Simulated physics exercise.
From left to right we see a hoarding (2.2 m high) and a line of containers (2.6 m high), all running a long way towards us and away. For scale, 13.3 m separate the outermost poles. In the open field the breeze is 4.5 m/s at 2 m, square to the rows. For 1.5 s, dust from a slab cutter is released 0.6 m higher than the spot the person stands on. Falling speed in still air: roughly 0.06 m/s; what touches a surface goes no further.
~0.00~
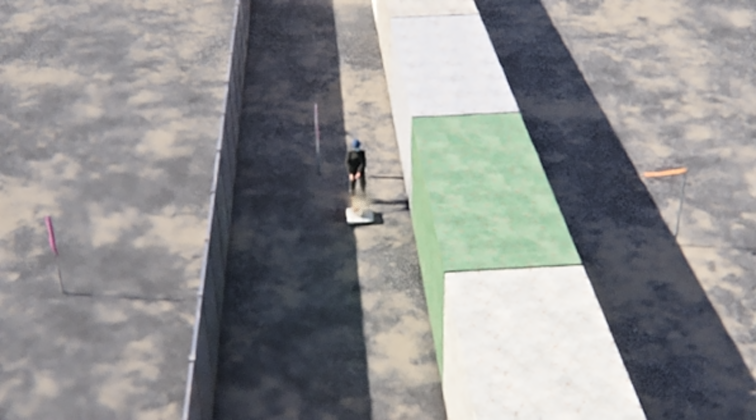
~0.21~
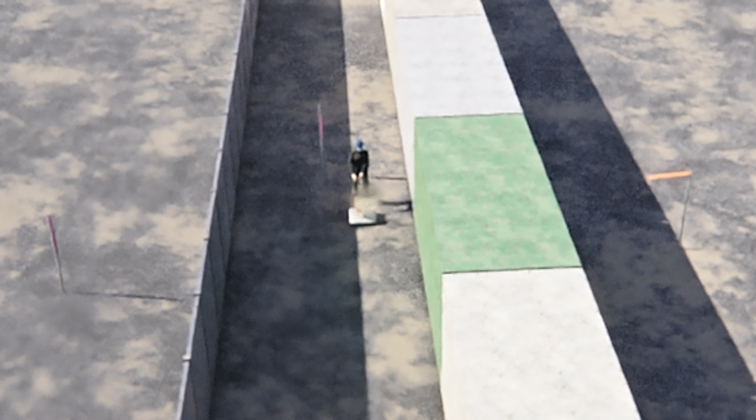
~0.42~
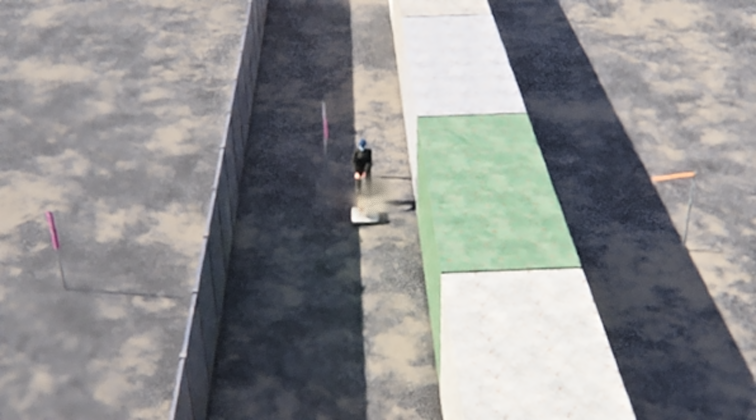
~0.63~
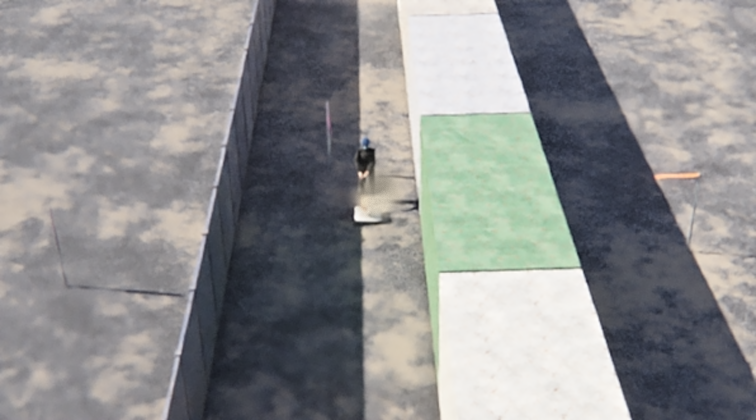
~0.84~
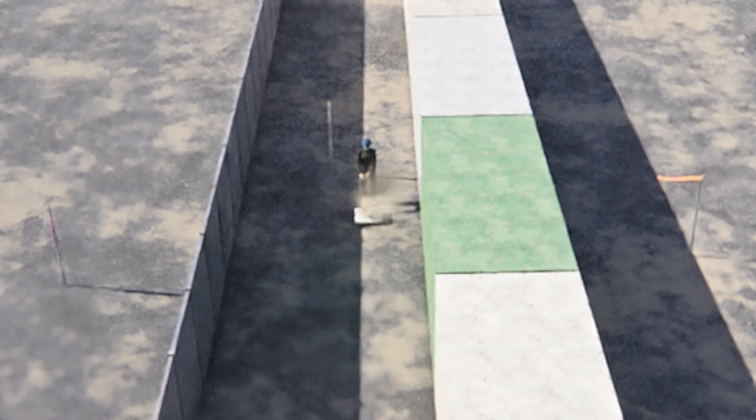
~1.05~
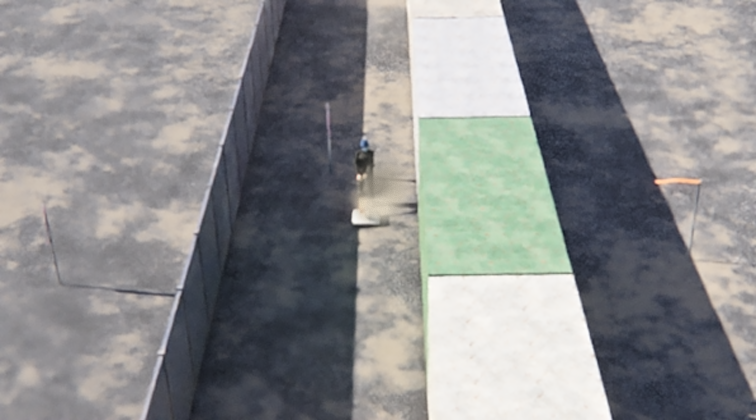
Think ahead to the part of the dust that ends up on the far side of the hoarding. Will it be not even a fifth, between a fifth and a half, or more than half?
The share that finishes beyond it is more than half.
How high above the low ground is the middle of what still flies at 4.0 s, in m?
About 2.4 m.
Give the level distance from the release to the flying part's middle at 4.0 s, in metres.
Roughly 0.5 m.
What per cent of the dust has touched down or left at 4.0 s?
Some 10 per cent.
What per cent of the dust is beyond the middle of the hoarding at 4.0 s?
Near 4 %.
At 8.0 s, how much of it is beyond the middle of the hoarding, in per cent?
Near 45 %.
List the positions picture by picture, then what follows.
In the first frame, the left ribbon ends at (56, 254), hanging almost straight, the dust in the air spans x = 355 to 365 around y = 200 and it comes from (360, 211).
In the second frame, the right ribbon ends at (649, 178), leaning 85 degrees to the left and the dust in the air spans x = 360 to 375 around y = 200.
In the third frame, the inner ribbon ends at (327, 138), hanging almost straight, the dust in the air spans x = 360 to 380 around y = 200 and the top of the hoarding crosses (224, 143).
In the fourth frame, the dust in the air spans x = 365 to 390 around y = 195.
In the fifth frame, the right ribbon ends at (658, 177), leaning 90 degrees to the left and the dust in the air spans x = 365 to 395 around y = 195.
In the sixth frame, the dust in the air spans x = 365 to 395 around y = 195 and the top of the line of containers crosses (475, 120).
After 2.5 s, 99 % is in the air or yet to come; 0 % is beyond the hoarding; the middle of what still flies is 1.3 m above the low ground, near (393, 176).
After 4.0 s, 90 % is in the air or yet to come; 4 % is beyond the hoarding; the middle of what still flies is 2.3 m above the low ground, near (392, 134).
After 8.0 s, 76 % is in the air or yet to come; 43 % is beyond the hoarding; the middle of what still flies is 2.7 m above the low ground, near (152, 119).
After 20.0 s, 28 % is in the air or yet to come; 61 % is beyond the hoarding.
After 45.0 s, 1 % is in the air or yet to come; 64 % is beyond the hoarding.
